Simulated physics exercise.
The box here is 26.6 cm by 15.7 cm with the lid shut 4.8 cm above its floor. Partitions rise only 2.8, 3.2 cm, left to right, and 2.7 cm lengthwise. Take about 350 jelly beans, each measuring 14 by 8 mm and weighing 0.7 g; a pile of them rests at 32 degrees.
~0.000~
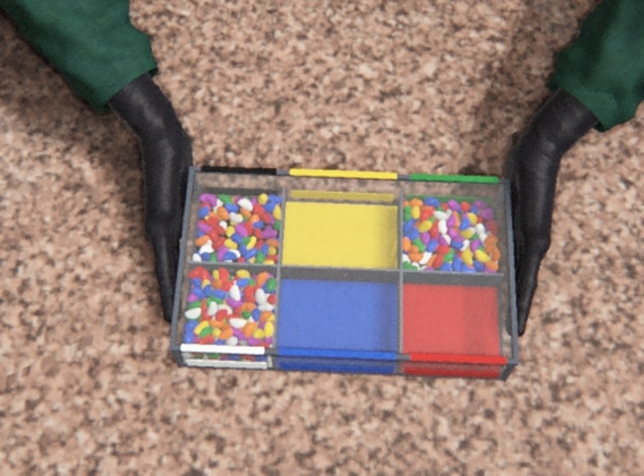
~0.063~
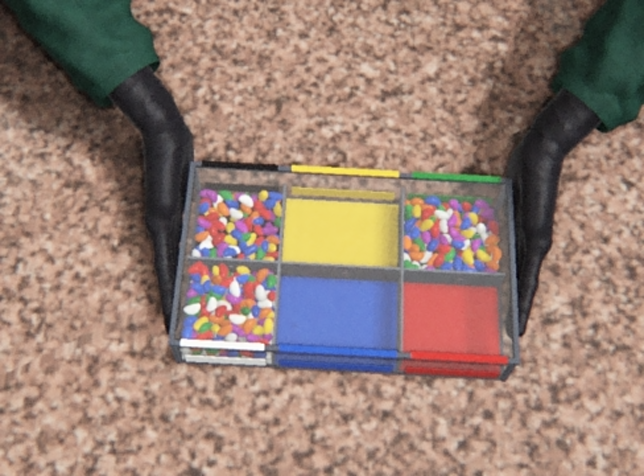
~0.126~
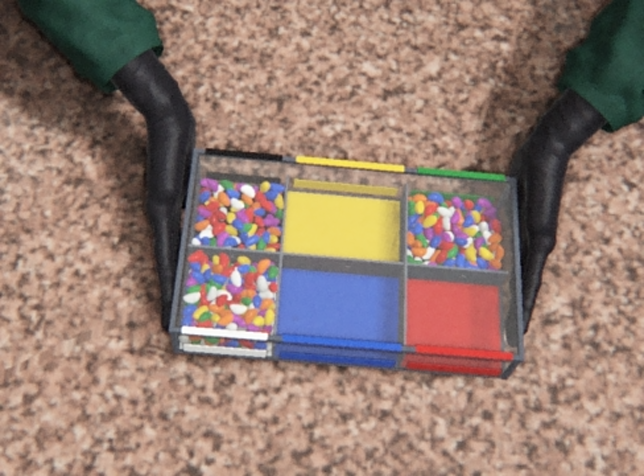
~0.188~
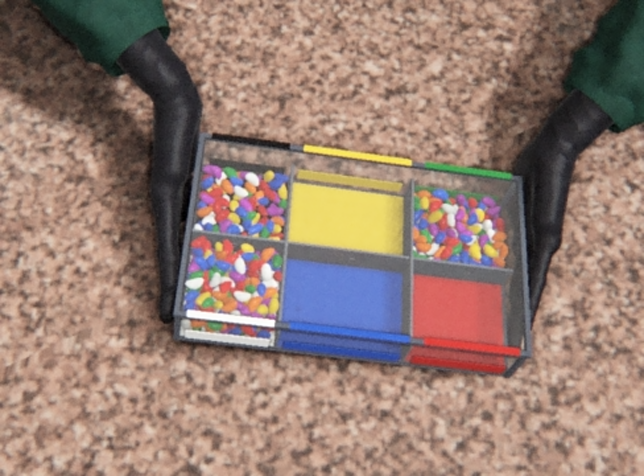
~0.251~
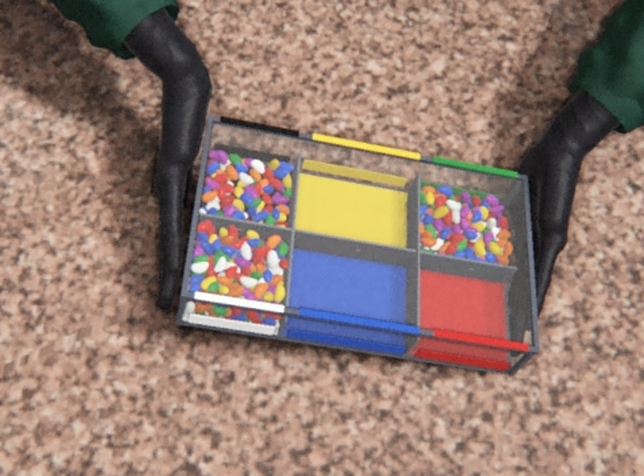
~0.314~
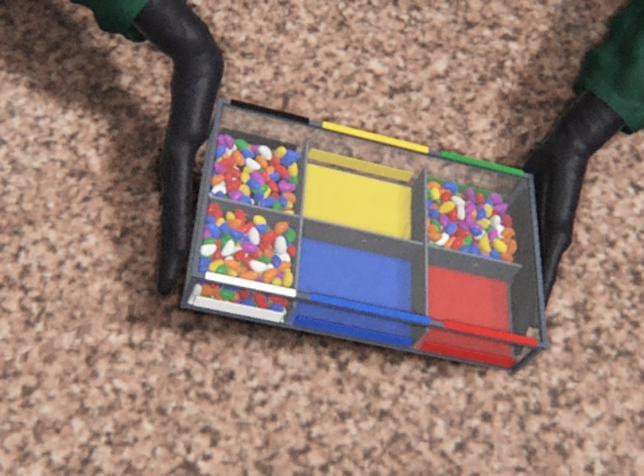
A clear-lidded box of six compartments is held between two black hands in green sleeves, seen from above over a mottled pinkish-brown surface. Multicoloured jelly beans fill the two left compartments and the upper right one, while the others show bare yellow, blue and red floors. The hands, nearly level at first, tilt the box increasingly, its left side rising, while the view stays still.
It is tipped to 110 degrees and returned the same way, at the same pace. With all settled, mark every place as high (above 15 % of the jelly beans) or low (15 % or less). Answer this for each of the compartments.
Red: Low; blue: Low; green: High; yellow: High; white: Low; black: Low.
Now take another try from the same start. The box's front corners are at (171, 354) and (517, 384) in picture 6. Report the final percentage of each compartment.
Result - red: 35 %; blue: 15 %; green: 5 %; yellow: 0 %; white: 45 %; black: 0 %.
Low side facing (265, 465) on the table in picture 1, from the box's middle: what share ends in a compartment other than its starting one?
Estimate: Near 55 per cent.
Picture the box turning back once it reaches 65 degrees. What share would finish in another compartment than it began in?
About 20 per cent.
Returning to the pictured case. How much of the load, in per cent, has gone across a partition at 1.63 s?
At that instant it's around 40 per cent.
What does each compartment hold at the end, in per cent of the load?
Red: 5 %, blue: 0 %, green: 60 %, yellow: 25 %, white: 10 %, black: 5 %.
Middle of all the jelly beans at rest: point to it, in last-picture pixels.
Somewhere near (438, 233) in the last picture.
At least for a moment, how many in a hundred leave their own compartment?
50 per cent or so.
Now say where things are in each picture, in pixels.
The first picture shows box tilt 0 degrees, front corners at (175, 346) and (513, 360); green 40 %, white 40 %, black 25 %.
The second picture shows box tilt 1 degrees, front corners at (174, 341) and (514, 360).
The third picture shows box tilt 5 degrees, front corners at (175, 328) and (519, 356), lowest corner right back.
The fourth picture shows box tilt 9 degrees, front corners at (179, 312) and (526, 352), lowest corner right back.
The fifth picture shows box tilt 14 degrees, front corners at (187, 293) and (533, 348), lowest corner right back.
The sixth picture shows box tilt 19 degrees, front corners at (197, 273) and (541, 344), lowest corner right back; green 40 %, white 40 %, black 25 %. Its pace works out near 75 degrees a second.
Then, at 1.63 s, tilt 110 degrees; green 55 %, yellow 20 %, white 10 %, black 15 %.
After 2.50 s, tilt 49 degrees; green 60 %, yellow 25 %, white 10 %, black 5 %.
Then, at 3.38 s, tilt 0 degrees; red 5 %, green 60 %, yellow 25 %, white 10 %, black 5 %.
At rest (3.8 s), red 5 %, blue 0 %, green 60 %, yellow 25 %, white 10 %, black 5 %.
